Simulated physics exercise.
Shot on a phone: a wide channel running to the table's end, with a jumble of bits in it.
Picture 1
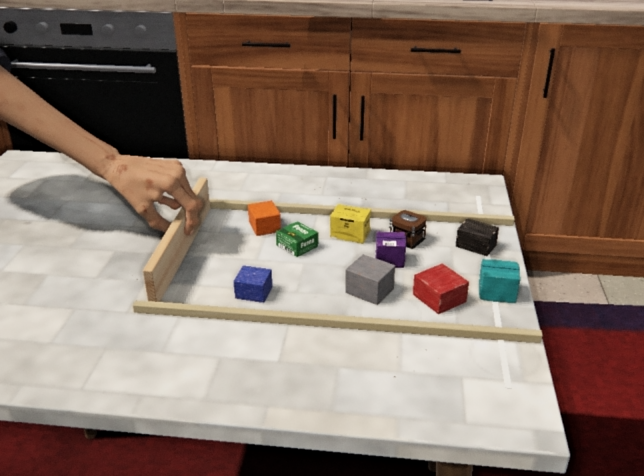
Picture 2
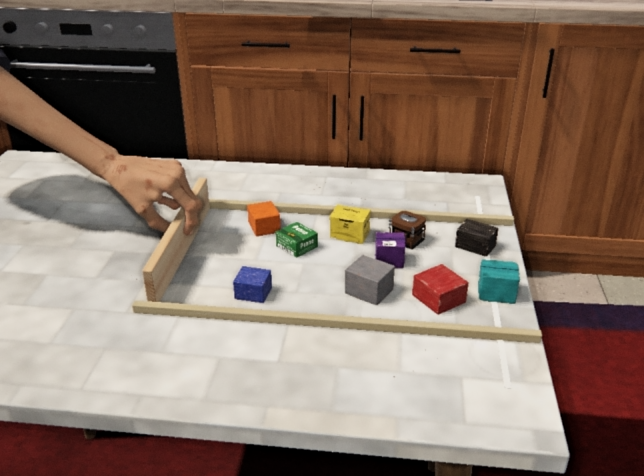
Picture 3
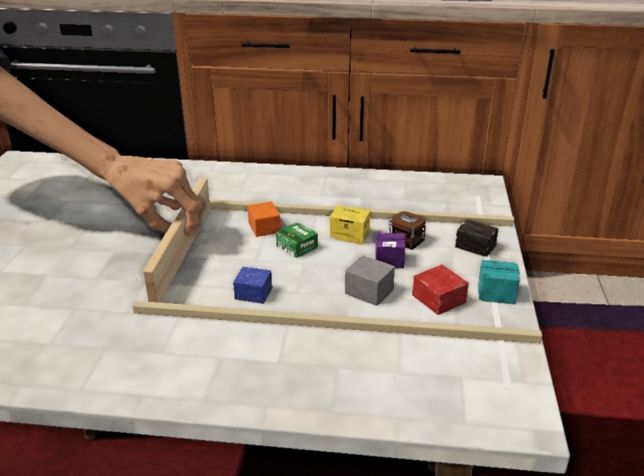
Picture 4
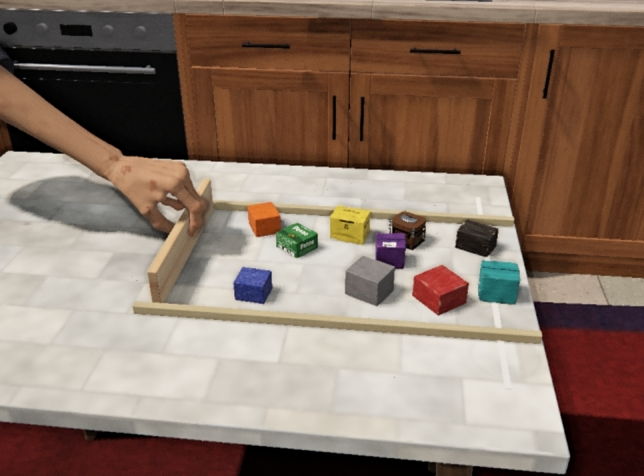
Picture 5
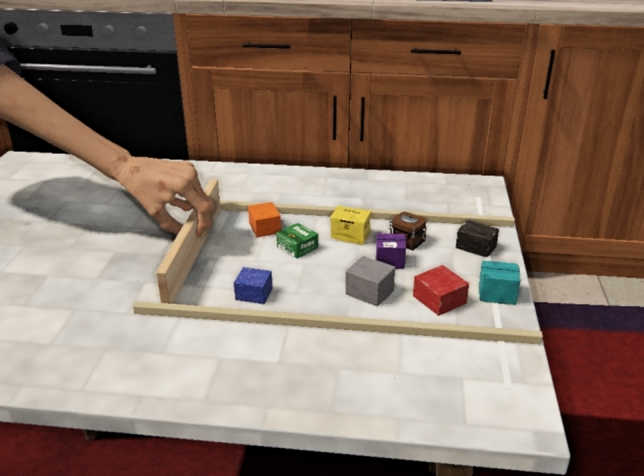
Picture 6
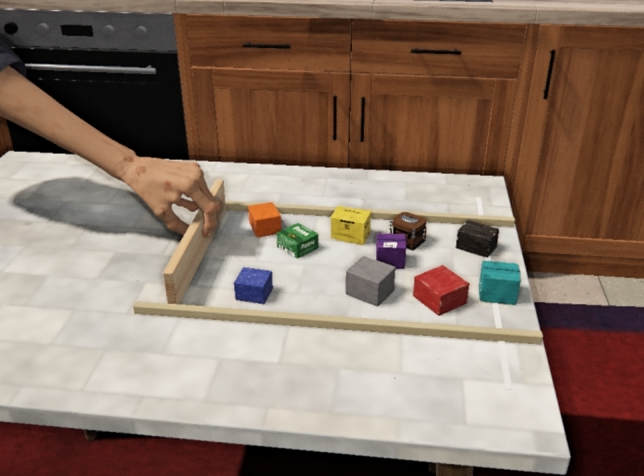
A hand reaches in from the left over a pale tiled tabletop, seen from above at an angle in a kitchen with wooden cupboards and a dark oven behind. It grips a wooden board between two thin rails, with orange, green, yellow, blue, purple, brown, grey, red, black and turquoise blocks scattered to the right. The hand slides the board slightly right, while the blocks and view stay still.
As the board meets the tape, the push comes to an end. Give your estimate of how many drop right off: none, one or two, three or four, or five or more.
Well, what drops off the end works out to five or more of them.
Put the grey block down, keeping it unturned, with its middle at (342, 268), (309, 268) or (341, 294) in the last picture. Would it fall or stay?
Try one it is not knocked off; try two it is not knocked off; try three it goes off the edge.
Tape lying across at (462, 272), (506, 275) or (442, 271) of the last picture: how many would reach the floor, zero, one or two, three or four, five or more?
First either three or four, next five or over, finally one or two.
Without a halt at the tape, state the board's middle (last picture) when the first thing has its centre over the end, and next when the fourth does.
At the first moment about (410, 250), at the next about (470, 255).
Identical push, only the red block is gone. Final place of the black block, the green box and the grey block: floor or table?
So: The black block goes down, the green box does not drop, the grey block does not drop.
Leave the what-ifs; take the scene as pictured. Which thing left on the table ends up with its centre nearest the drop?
Grey block.
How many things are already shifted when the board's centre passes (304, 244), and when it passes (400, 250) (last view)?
That makes 4 at the first spot and 10 at the second.
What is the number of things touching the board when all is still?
So the total is 4.
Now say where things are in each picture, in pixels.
The first picture shows turquoise box (499, 281); black block (477, 237); red block (440, 289); board (181, 236); tape (490, 273).
The second picture shows black block (476, 238); board (180, 236).
The third picture shows red block (440, 289); grey block (370, 280).
The fourth picture shows turquoise box (499, 282); purple box (390, 251).
The fifth picture shows black block (477, 239); yellow box (351, 225).
The sixth picture shows turquoise box (499, 282); black block (477, 239); red block (441, 290); board (199, 238); tape (491, 274).
Soon after, none off yet; turquoise box at rest near (499, 282); black block at rest near (477, 239); red block at rest near (441, 290).
After that, none off yet; turquoise box at rest near (499, 282); black block moving near (484, 239); red block displaced a little near (459, 290).
And then, two off so far; turquoise box on its side near (560, 355); black block on its way down near (544, 381); red block displaced well along near (508, 291).
In the end, the number that fall off is five or more; gone, yellow box, purple box, brown case, red block, black block and turquoise box.
